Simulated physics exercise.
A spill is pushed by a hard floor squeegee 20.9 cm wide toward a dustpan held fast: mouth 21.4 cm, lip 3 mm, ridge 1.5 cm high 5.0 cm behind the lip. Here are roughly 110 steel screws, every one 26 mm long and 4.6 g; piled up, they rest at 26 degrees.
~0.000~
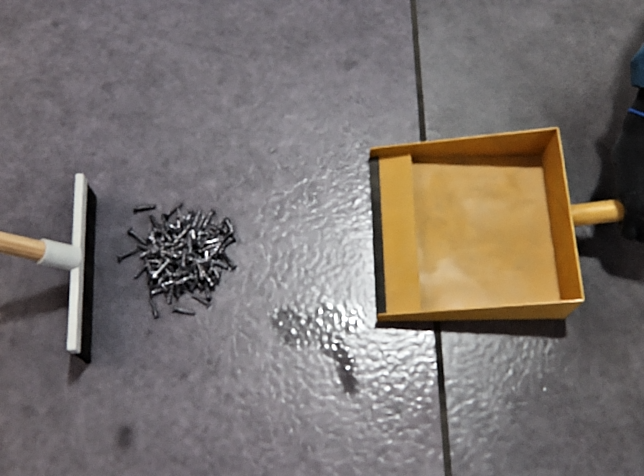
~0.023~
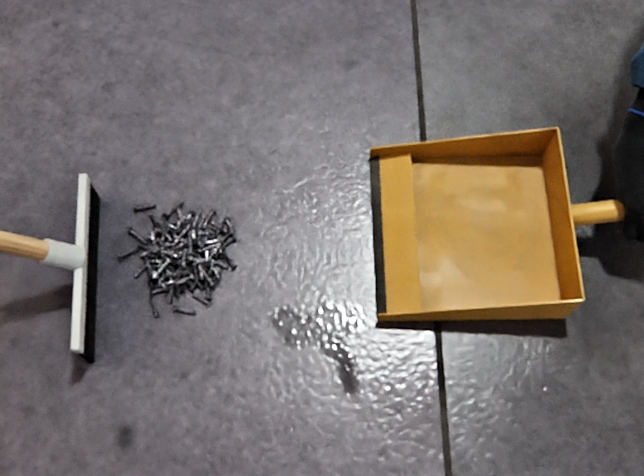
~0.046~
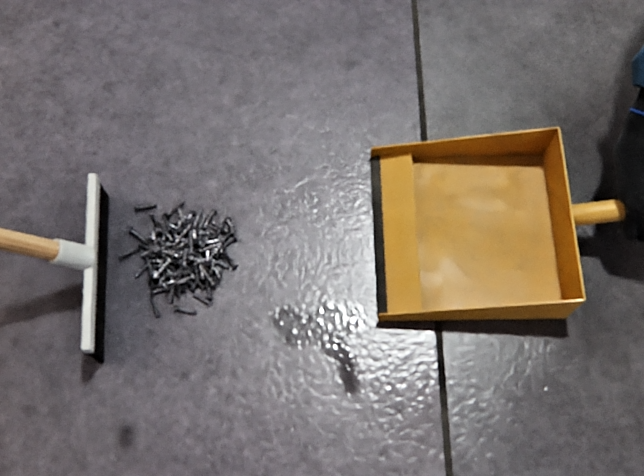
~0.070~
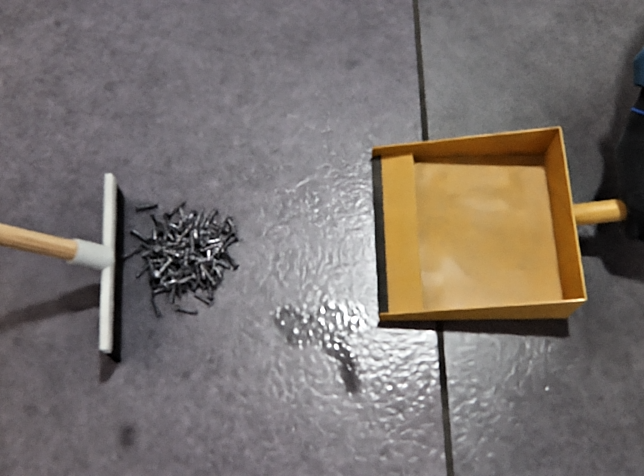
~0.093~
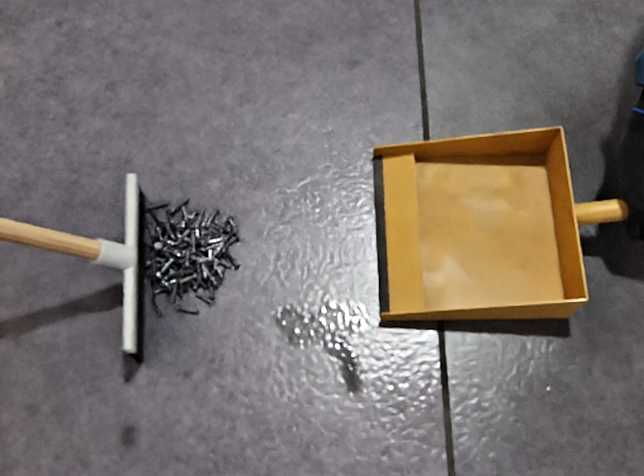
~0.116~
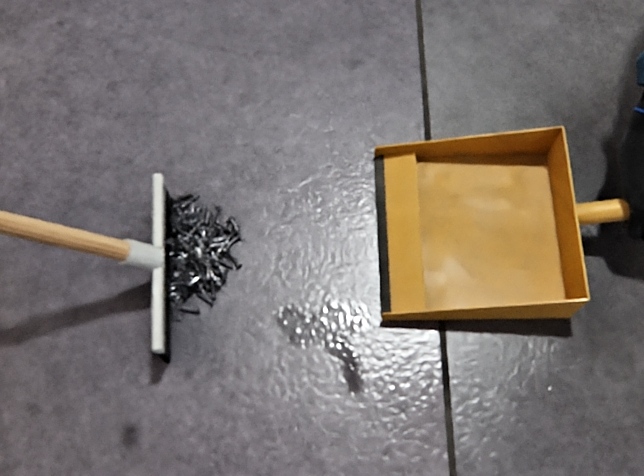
A white-headed squeegee with a dark blade and a pale wooden handle slides rightward from the left side and presses into a loose pile of dark metal screws, bunching its near edge. The grey tiled floor is seen from above, with glossy, rippled glare in the middle and a dark seam running down it. A mustard-yellow dustpan with a wooden handle sits still at right, its open side facing the screws.
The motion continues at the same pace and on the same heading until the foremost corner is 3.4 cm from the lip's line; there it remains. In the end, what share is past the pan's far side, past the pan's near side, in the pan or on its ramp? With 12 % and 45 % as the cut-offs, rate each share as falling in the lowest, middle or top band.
Bands: Past the pan's far side in the lowest band; past the pan's near side in the lowest band; in the pan or on its ramp in the top band.
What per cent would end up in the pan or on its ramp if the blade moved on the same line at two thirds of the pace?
It would be around 30 percent.
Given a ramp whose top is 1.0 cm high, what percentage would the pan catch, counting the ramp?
With that ramp, near 60 per cent.
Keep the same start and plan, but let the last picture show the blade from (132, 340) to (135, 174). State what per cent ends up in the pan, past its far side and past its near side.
That ends as pan 30, far 0, and near 0.
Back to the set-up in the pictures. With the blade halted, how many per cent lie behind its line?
Estimate: Near 5 %.
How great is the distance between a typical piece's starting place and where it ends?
I'd say near 26 cm.
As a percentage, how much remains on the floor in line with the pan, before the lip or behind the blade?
Share there: About 30 %.
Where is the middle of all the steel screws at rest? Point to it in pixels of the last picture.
Somewhere around (390, 252) in the final frame.
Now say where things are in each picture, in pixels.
In the first picture, blade from (75, 349) to (82, 181), moved 0.0 cm, 0 of the pieces shifted so far; middle of the pieces at (182, 251); pan at (479, 234).
In the second picture, blade from (78, 349) to (85, 181), moved 0.3 cm, 0 of the pieces shifted so far; middle of the pieces at (183, 251).
In the third picture, blade from (89, 349) to (95, 181), moved 1.4 cm, 0 of the pieces shifted so far; middle of the pieces at (183, 251).
In the fourth picture, blade from (106, 348) to (111, 181), moved 3.2 cm, 0 of the pieces shifted so far; middle of the pieces at (185, 250).
In the fifth picture, blade from (130, 348) to (133, 181), moved 5.6 cm, 9 of the pieces shifted so far; middle of the pieces at (186, 250).
In the sixth picture, blade from (159, 349) to (160, 181), moved 8.5 cm, 84 of the pieces shifted so far; middle of the pieces at (196, 249); pan at (484, 233). Its pace works out near 1.29 m/s.
After 0.21 s, middle of the blade 13 cm from the lip; 0 % over the lip, far side 0 %, near side 0 %.
After 0.28 s, middle of the blade 6 cm from the lip; 0 % over the lip, far side 5 %, near side 5 %.
After 0.48 s, middle of the blade 4 cm from the lip; 55 % over the lip, far side 5 %, near side 5 %.
By 1.6 s all is still; far side 5 %, near side 5 %, pan 55 %, in front of the lip or behind the blade 30 %.
